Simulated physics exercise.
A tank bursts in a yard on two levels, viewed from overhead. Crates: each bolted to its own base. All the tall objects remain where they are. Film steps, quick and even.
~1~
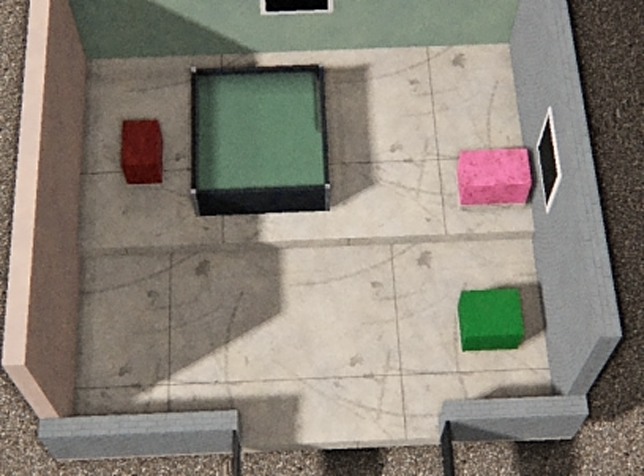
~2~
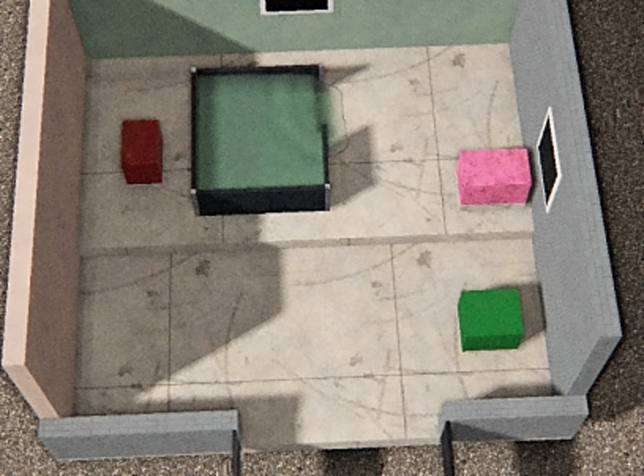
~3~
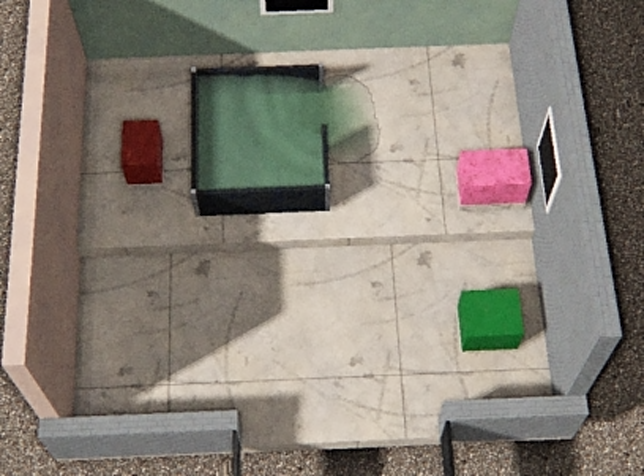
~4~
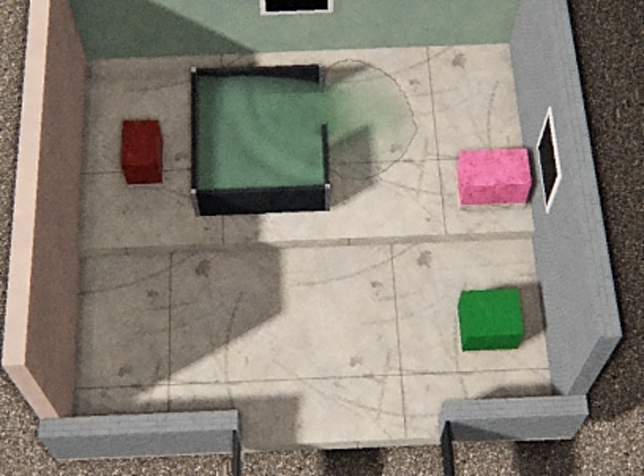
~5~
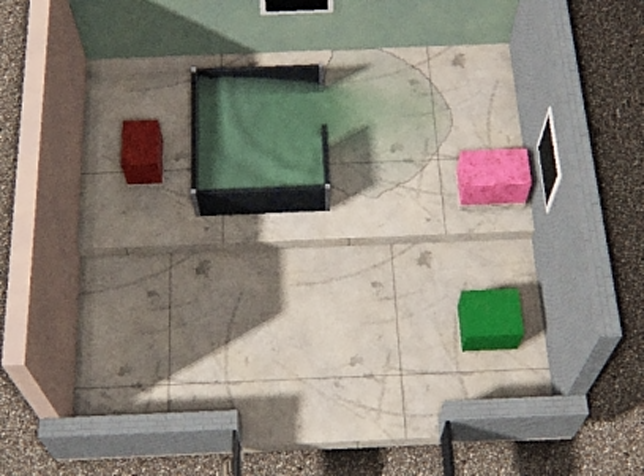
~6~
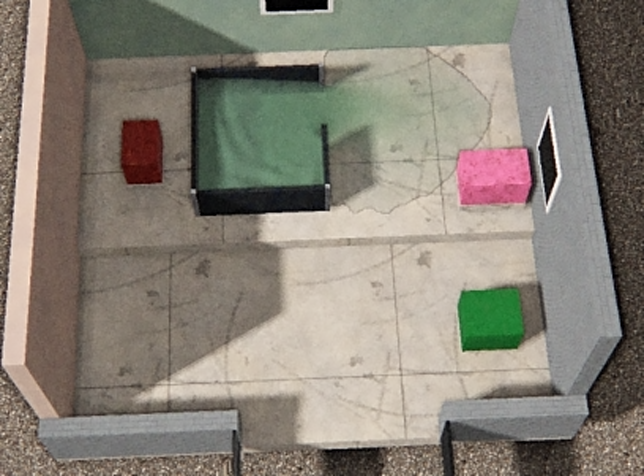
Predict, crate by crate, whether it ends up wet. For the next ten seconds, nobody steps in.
Outcome: The pink crate is going to get water on it. The green crate is going to get water on it. The red crate is going to stay free of water.
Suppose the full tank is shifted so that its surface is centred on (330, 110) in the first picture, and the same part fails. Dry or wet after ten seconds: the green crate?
Green crate: Flooded.
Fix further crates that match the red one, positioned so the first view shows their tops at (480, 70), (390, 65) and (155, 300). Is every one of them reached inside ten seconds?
Is reached, then is reached, then stays clear.
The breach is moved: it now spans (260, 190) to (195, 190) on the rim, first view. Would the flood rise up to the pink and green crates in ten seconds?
The pink crate is left dry, the green crate is flooded.
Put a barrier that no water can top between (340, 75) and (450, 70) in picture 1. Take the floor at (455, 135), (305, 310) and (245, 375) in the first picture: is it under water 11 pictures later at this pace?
Outcome by spot, in order - watered, unwatered, unwatered.
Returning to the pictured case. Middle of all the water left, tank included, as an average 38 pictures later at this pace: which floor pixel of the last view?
About (373, 165).
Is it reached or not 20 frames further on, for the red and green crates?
Red clear, green flooded.
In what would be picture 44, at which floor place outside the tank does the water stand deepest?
Deepest spot: Near (499, 171).
A moment on, water covers 20 % of the floor; the pink crate water round its plinth, the green crate not reached, the red crate not reached.
Next, water covers 25 % of the floor; the pink crate water round its plinth, the green crate water round its plinth, the red crate not reached.
Then, water covers 35 % of the floor; the pink crate water round its plinth, the green crate water round its plinth, the red crate not reached.
Later, water covers 70 % of the floor; the pink crate water round its plinth, the green crate water round its plinth, the red crate not reached.
In the end, water covers 85 % of the floor; the pink crate was topped, the green crate was topped, the red crate stayed above the water.
